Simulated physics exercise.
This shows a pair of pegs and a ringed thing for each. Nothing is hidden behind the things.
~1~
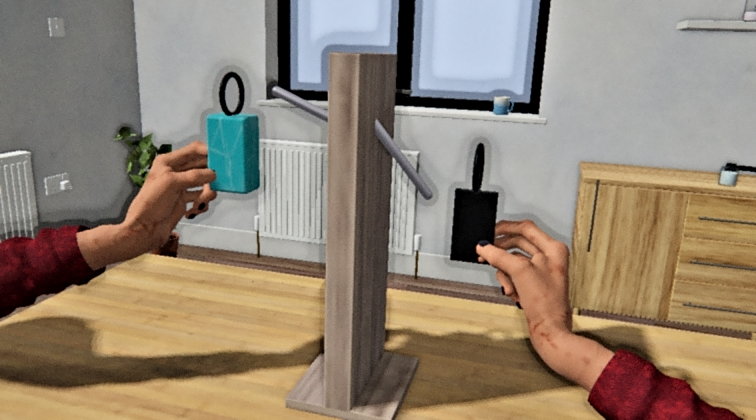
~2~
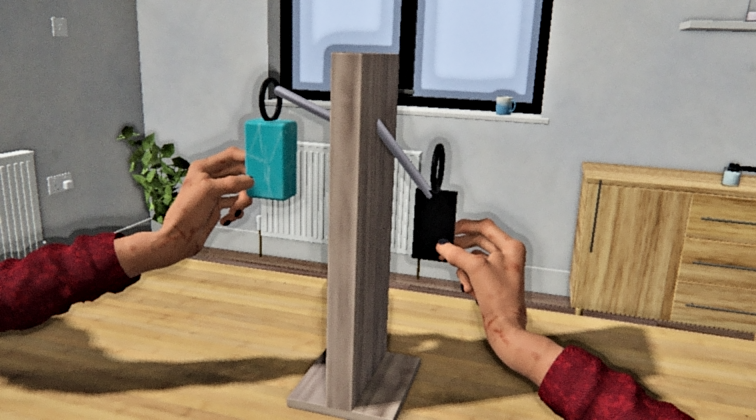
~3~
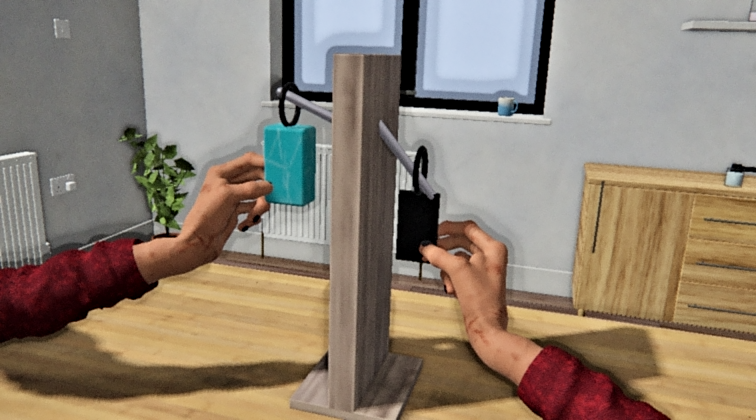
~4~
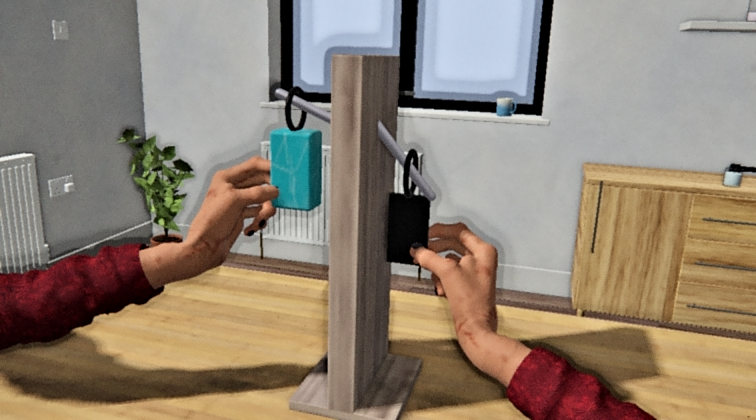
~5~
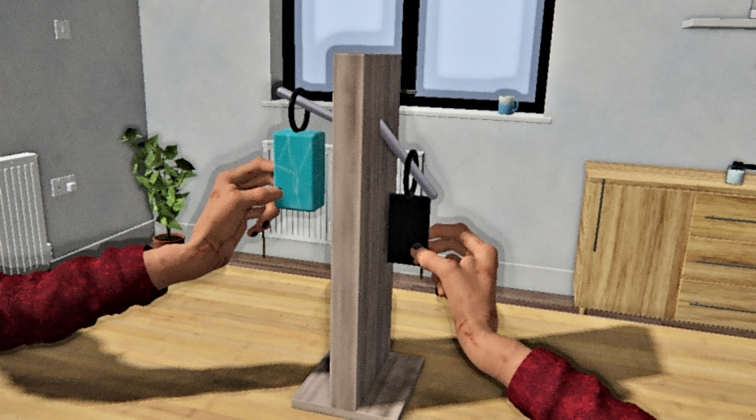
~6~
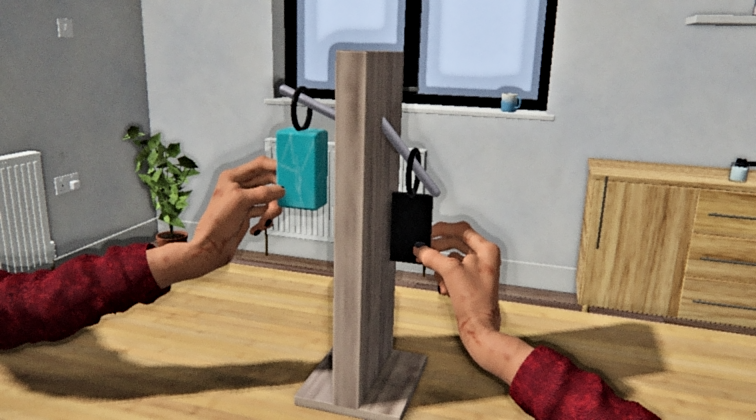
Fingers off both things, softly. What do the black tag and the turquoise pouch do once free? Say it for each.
The black tag drops to the table, the turquoise pouch remains hooked.
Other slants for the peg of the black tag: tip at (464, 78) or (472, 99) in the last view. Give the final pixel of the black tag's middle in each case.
It ends around (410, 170) and (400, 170).
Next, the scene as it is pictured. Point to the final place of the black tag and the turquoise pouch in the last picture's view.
Near (533, 401) and (331, 165).
Then, 0.16 s later than the last frame, black tag tilted by 26° near (427, 258); turquoise pouch tilted by 15° near (313, 158).
Then, 0.28 s later than the last frame, black tag dropping near (472, 363); turquoise pouch shifted about its own width near (332, 165).
When it is over, the black tag falls off, near (532, 401); the turquoise pouch stays on its peg, near (330, 165).
